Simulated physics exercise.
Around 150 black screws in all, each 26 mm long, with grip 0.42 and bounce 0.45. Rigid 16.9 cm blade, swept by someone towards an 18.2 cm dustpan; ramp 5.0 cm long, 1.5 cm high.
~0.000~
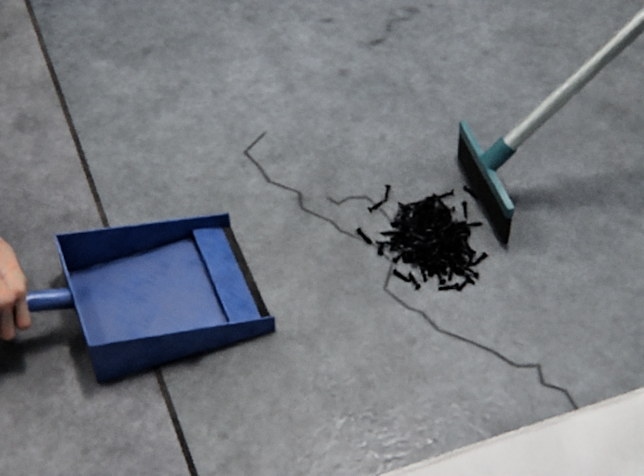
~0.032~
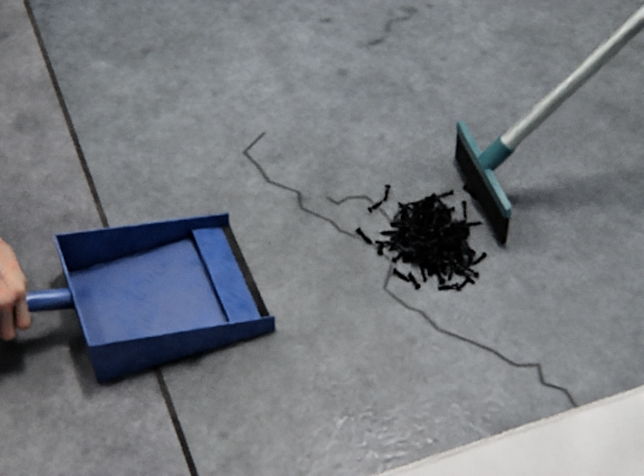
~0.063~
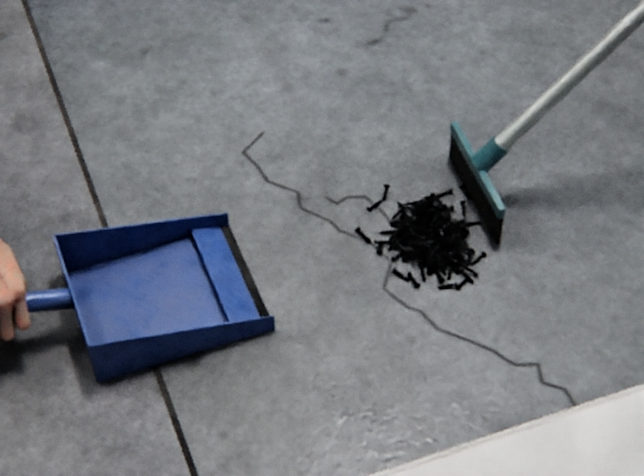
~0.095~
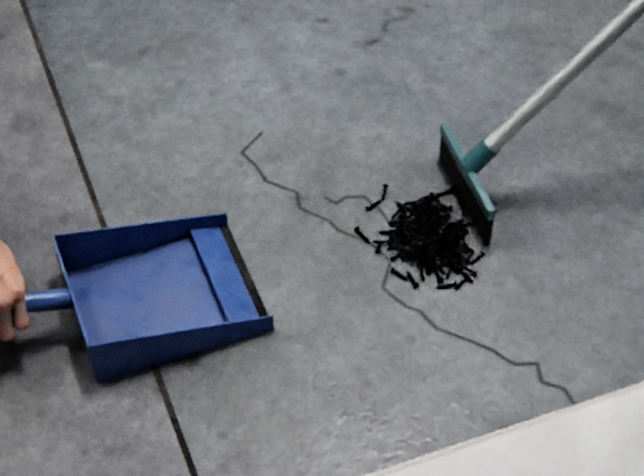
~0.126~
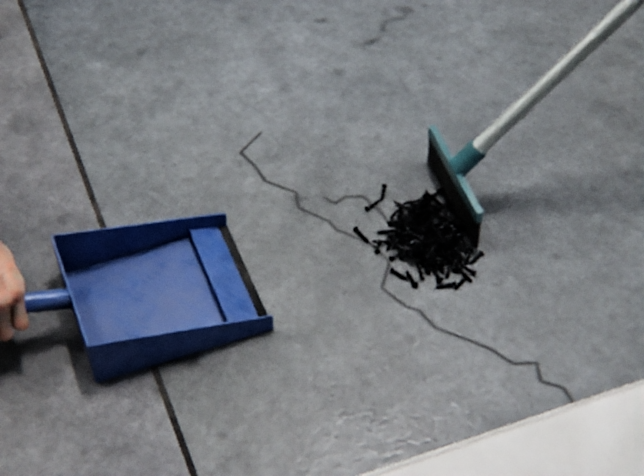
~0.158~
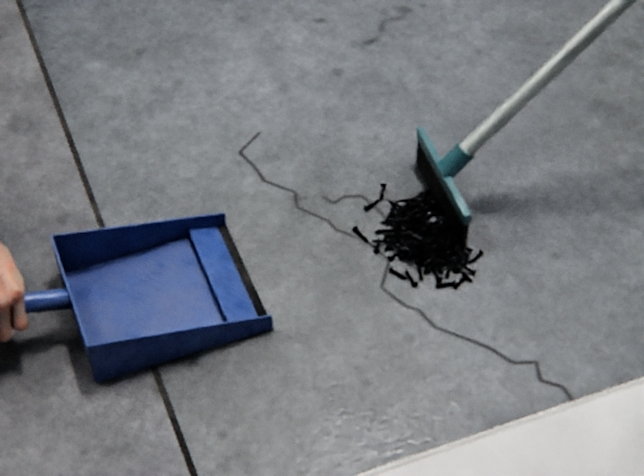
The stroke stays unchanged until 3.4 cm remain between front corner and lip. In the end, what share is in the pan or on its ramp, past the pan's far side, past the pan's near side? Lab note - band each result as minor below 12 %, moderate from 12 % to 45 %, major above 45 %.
My prediction: In the pan or on its ramp: A middling portion. Past the pan's far side: A slim portion. Past the pan's near side: A slim portion.
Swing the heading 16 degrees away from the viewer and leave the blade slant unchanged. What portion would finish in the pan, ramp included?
Estimate: 5 % in pan or on ramp.
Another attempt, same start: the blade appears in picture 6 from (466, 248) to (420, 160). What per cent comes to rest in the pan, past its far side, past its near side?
Split: Pan = 10, far = 0, near = 45.
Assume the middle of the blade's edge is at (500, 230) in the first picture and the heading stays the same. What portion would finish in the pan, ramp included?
The pan and its ramp would take some 20 per cent.
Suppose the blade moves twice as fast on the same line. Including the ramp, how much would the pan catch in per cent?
Then roughly 30 per cent.
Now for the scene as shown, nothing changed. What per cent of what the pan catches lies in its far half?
Something like 50 per cent of the catch.
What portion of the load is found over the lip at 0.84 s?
Around 15 per cent of the load.
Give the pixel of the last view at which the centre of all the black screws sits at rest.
Somewhere near (269, 279) in the last picture.
Then, at 0.40 s, middle of the blade 16 cm from the lip; 0 % over the lip, far side 0 %, near side 5 %.
After 0.56 s, middle of the blade 8 cm from the lip; 0 % over the lip, far side 0 %, near side 5 %.
After 0.84 s, middle of the blade 4 cm from the lip; 15 % over the lip, far side 5 %, near side 10 %.
By 1.4 s all is still; pan 15 %, far side 5 %, near side 10 %, in front of the lip or behind the blade 70 %.
